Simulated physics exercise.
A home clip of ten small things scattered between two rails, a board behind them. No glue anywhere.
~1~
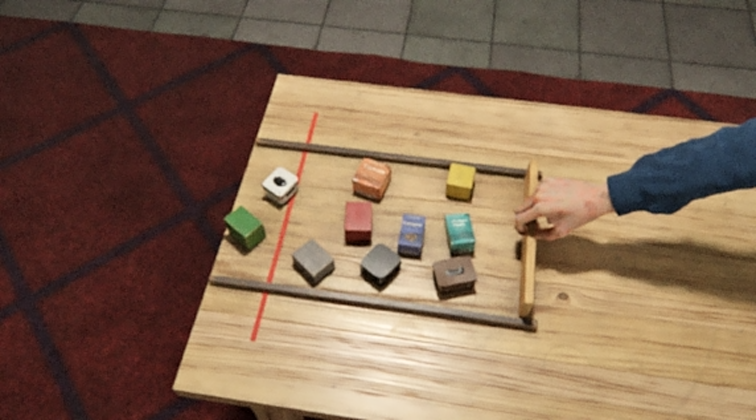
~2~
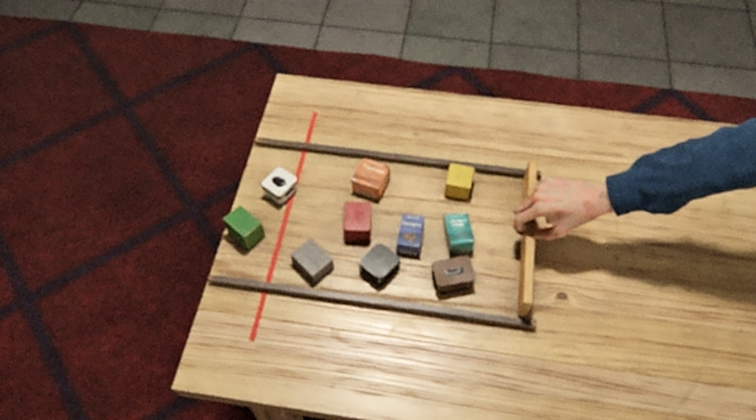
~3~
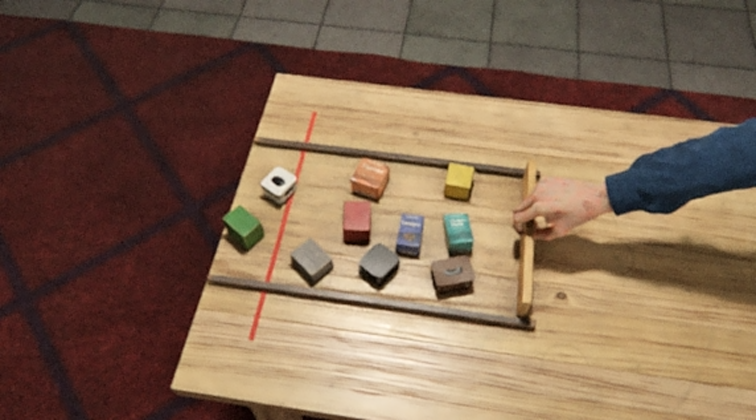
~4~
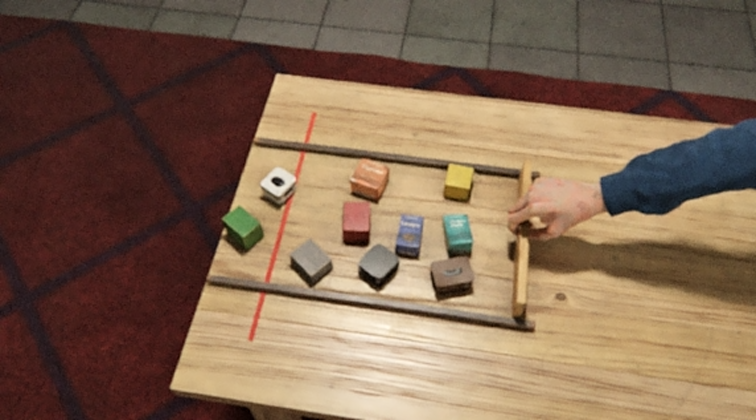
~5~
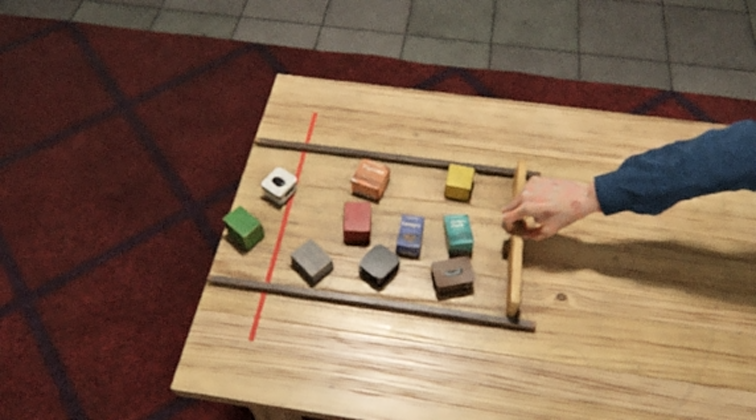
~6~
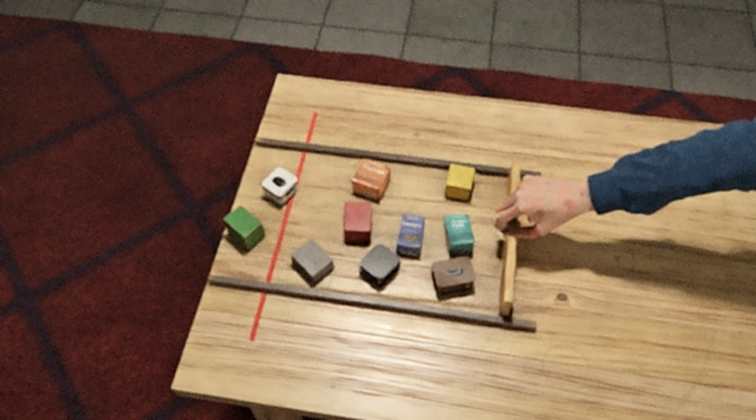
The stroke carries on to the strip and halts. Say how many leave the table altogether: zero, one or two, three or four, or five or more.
As it turns out, the number that fall off is three or four.
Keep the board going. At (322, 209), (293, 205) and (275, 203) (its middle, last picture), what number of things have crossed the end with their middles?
The counts: 0, 4 and 5.
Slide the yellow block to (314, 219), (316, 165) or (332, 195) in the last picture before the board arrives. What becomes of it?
In turn it tumbles off; survives; stays on.
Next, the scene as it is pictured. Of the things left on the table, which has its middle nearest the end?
The black case.
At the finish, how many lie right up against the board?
That makes 3.
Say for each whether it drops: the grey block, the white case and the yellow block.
The grey block falls, the white case goes over, the yellow block survives.
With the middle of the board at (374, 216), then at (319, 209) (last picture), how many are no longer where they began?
First 8, then 10.
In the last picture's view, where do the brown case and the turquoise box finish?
Near (258, 243) and (278, 193).
Early on, none off yet; green block at rest near (245, 228); white case at rest near (281, 187); grey block at rest near (313, 261).
A while later, none off yet; green block moving near (242, 226); white case at rest near (281, 187); grey block travelled well along near (255, 255).
Finally, the number that fall off is three or four; lost, red block, grey block, white case and green block.
